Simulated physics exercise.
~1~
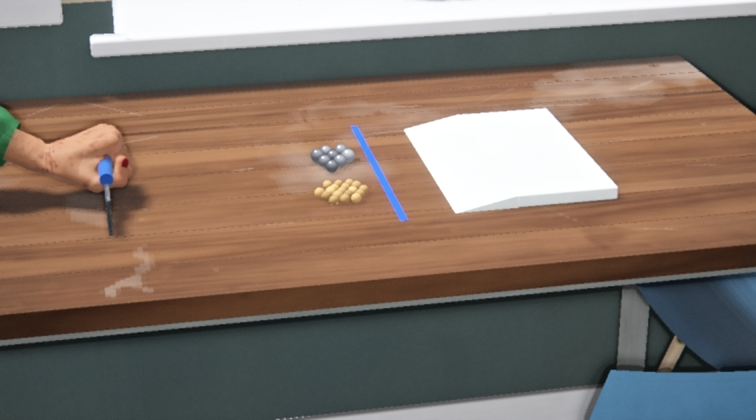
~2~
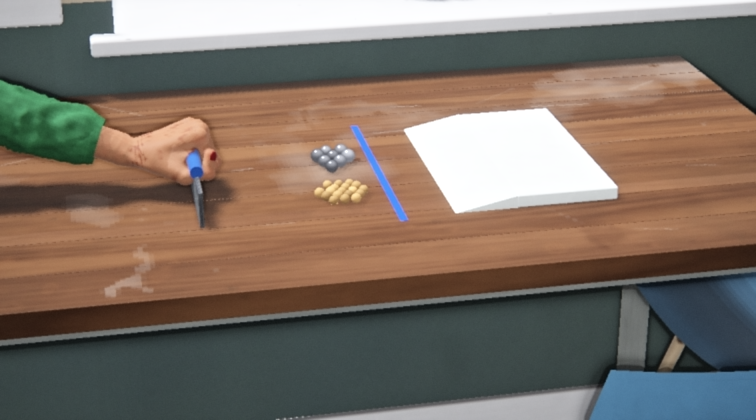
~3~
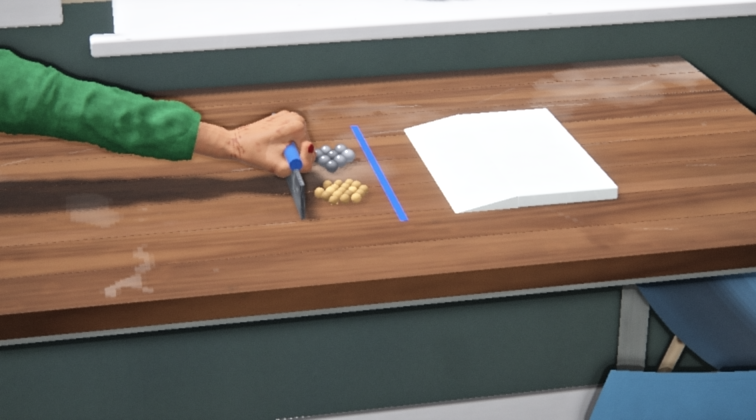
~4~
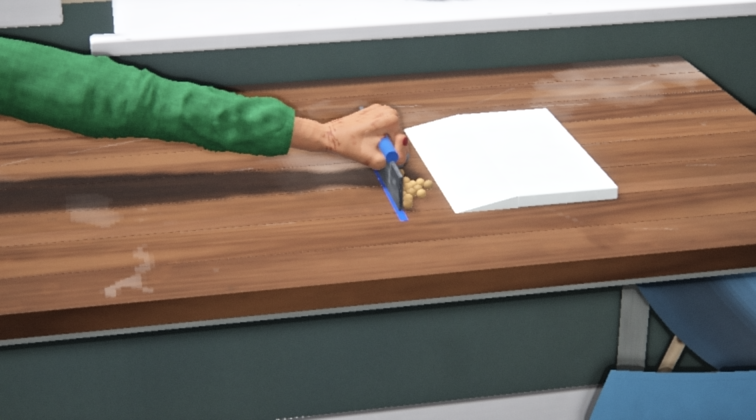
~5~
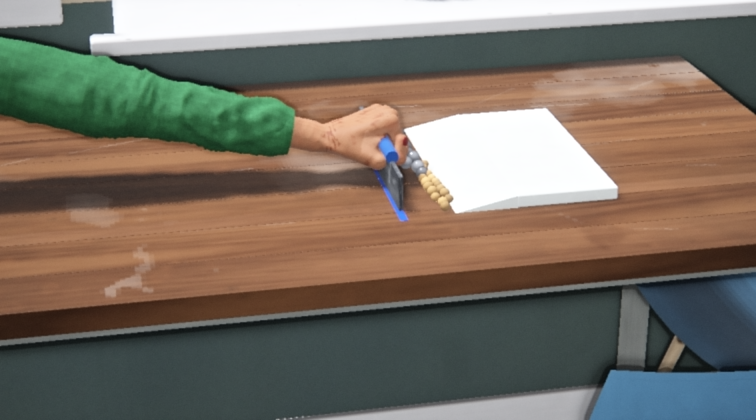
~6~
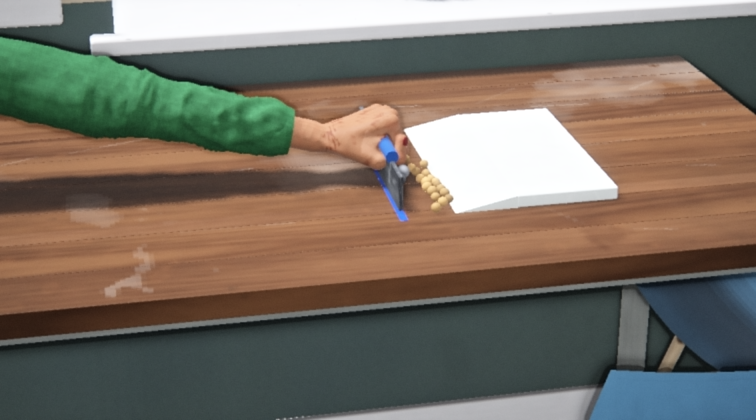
On a wooden tabletop, a hand with a scraper pushes silver and gold beads rightward, stopping at blue tape, beads short of the white ramp's top.
